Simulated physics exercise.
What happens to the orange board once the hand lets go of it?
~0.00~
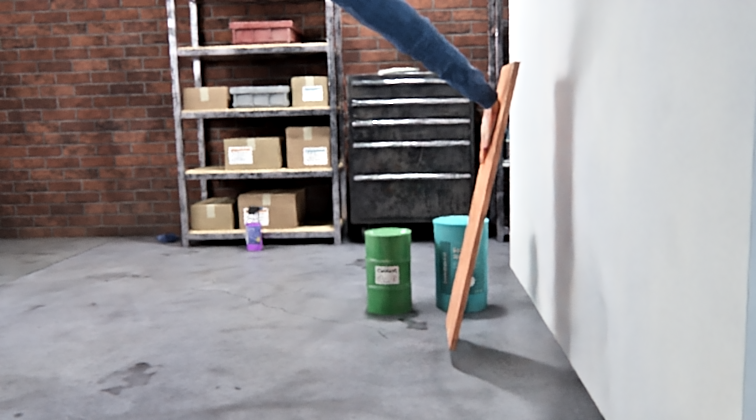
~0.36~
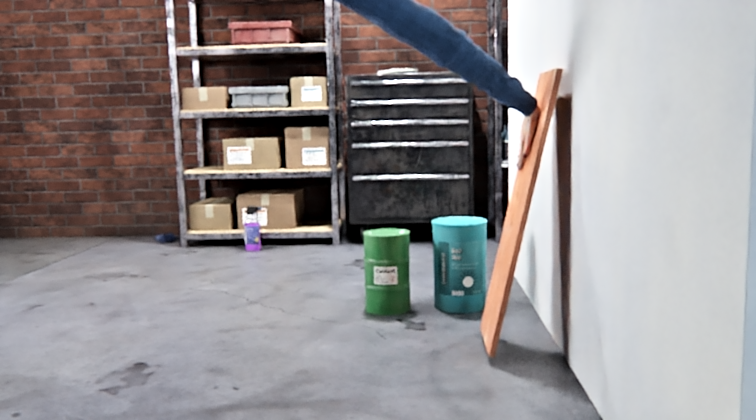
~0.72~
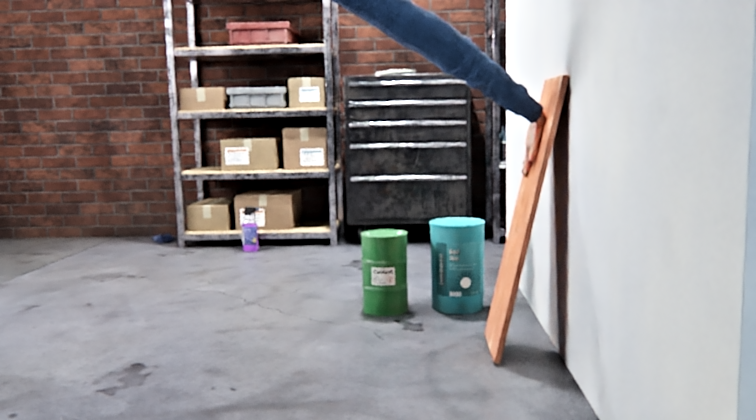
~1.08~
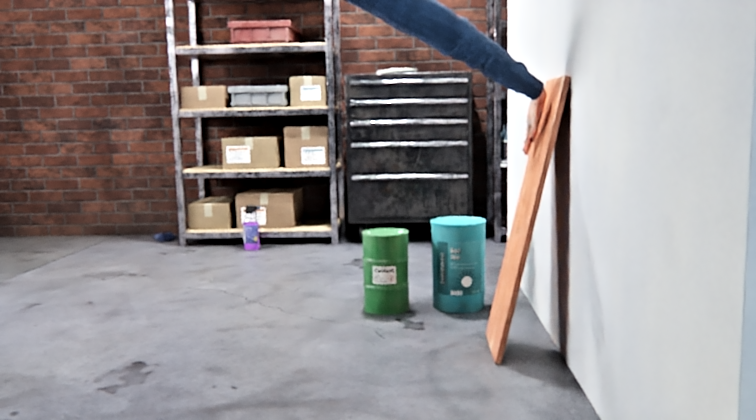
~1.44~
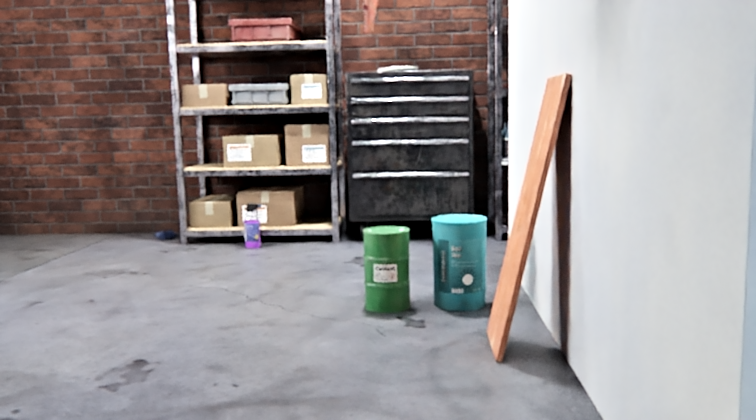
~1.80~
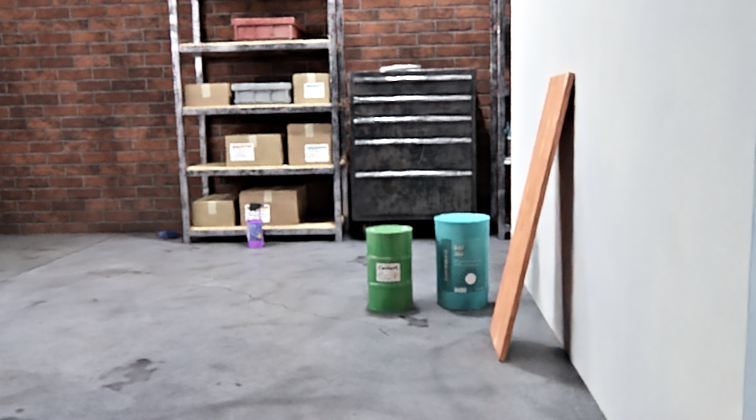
The orange board stays up, leaning against the pale wall on its own.
At the start, an arm in a blue sleeve holds a long orange board at a slant near a pale wall on the right, with a green canister and a turquoise pail standing on the grey floor beside it. The hand moves the board to the right until its top rests against the wall. It then shifts the board very slightly, lets go and draws back out of view. The board stays leaning on the wall by itself, while the canister and the pail remain standing in their places.
